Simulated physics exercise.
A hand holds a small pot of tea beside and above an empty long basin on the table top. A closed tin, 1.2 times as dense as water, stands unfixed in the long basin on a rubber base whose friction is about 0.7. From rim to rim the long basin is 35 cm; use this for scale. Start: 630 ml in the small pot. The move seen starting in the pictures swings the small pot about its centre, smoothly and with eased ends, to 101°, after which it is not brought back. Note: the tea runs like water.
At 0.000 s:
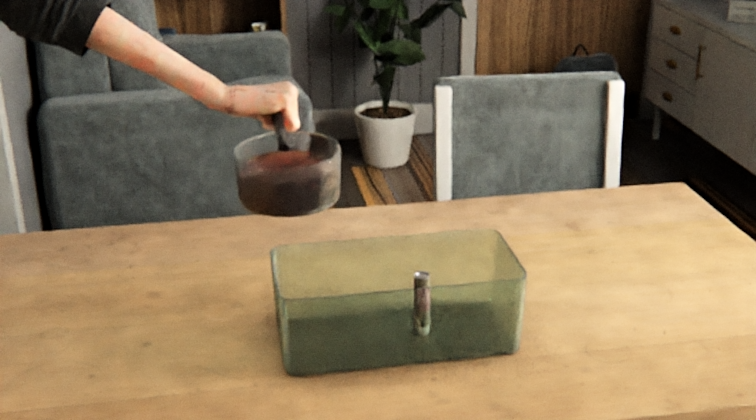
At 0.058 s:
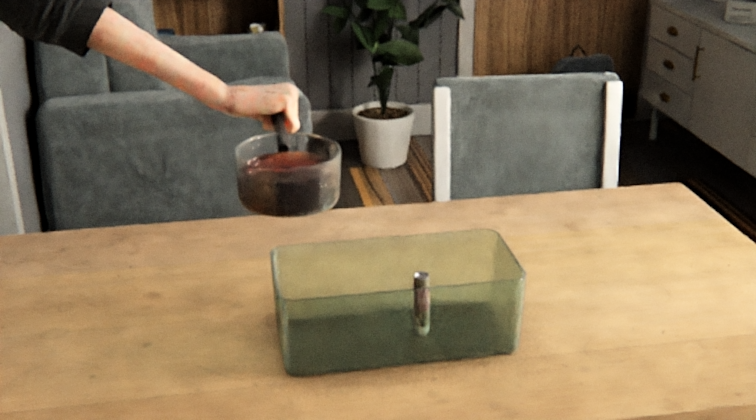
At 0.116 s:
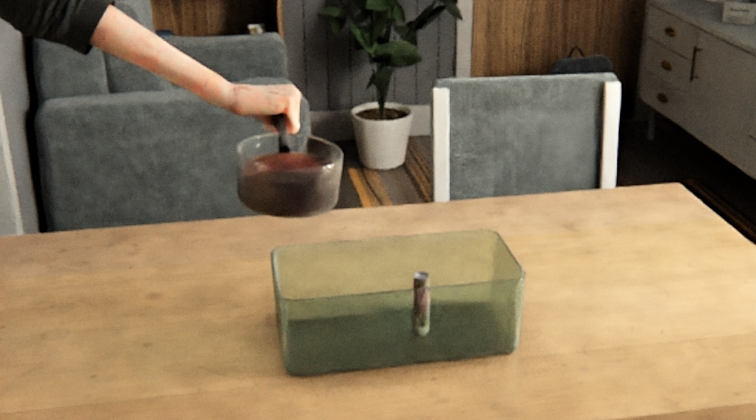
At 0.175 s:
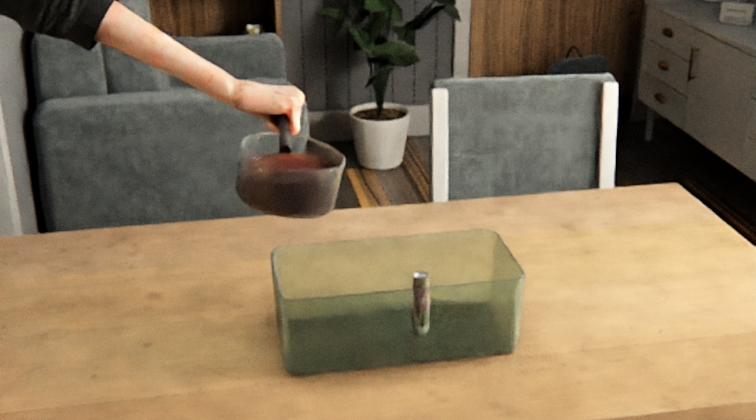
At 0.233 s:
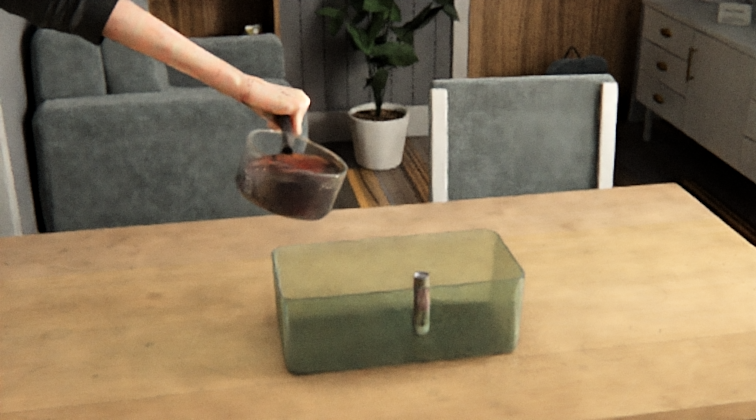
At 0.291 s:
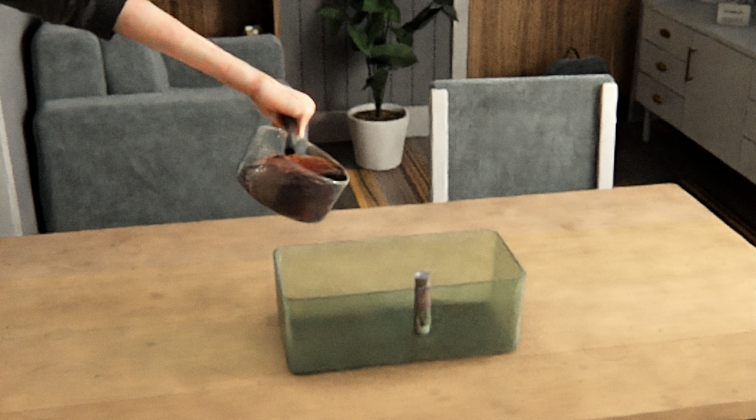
A hand holds a clear pot of dark tea above a green basin and tilts it rightward.
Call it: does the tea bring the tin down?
Call: Not brought down.
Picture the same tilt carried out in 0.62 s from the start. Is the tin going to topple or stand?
So the tin will hold steady.
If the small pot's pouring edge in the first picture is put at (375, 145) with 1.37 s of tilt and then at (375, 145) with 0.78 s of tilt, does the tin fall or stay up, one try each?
The tin stays vertical the first time and overturns the second time.
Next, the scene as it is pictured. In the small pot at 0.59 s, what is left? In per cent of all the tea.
Close to 36 percent of the liquid remains at that time.
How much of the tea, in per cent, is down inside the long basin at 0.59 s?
22 %, roughly.
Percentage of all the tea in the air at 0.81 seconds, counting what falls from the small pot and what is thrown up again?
About 10 % of the total.
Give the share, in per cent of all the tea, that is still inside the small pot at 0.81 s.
I'd estimate some 9 per cent.
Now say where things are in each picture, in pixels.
In the first frame, tilt 0°; pouring edge (339, 147); surface from (238, 170) to (337, 163); the long basin's rim runs from (275, 274) to (512, 253); the tin's top is at (422, 278).
In the second frame, tilt 1°; pouring edge (340, 149); surface from (239, 170) to (337, 164).
In the third frame, tilt 5°; pouring edge (341, 153); surface from (240, 170) to (337, 166).
In the fourth frame, tilt 12°; pouring edge (343, 159); surface from (239, 170) to (338, 166).
In the fifth frame, tilt 21°; pouring edge (345, 167); surface from (240, 170) to (341, 167).
In the sixth frame, tilt 31°; pouring edge (347, 177); surface from (239, 169) to (347, 169).
Then, 0.59 s in, the tilt is 87° and 35 per cent is still to pour; the tin stands where it began.
Then, 0.81 s in, the tilt is 101° and 9 per cent is still to pour; the tin stands where it began.
Then, 1.03 s in, the tilt is 101° and 1 per cent is still to pour; the tin stands where it began.
Then, 1.28 s in, the tilt is 101° and 0 per cent is still to pour; the tin stands where it began.
Finally, the tin stands where it began.
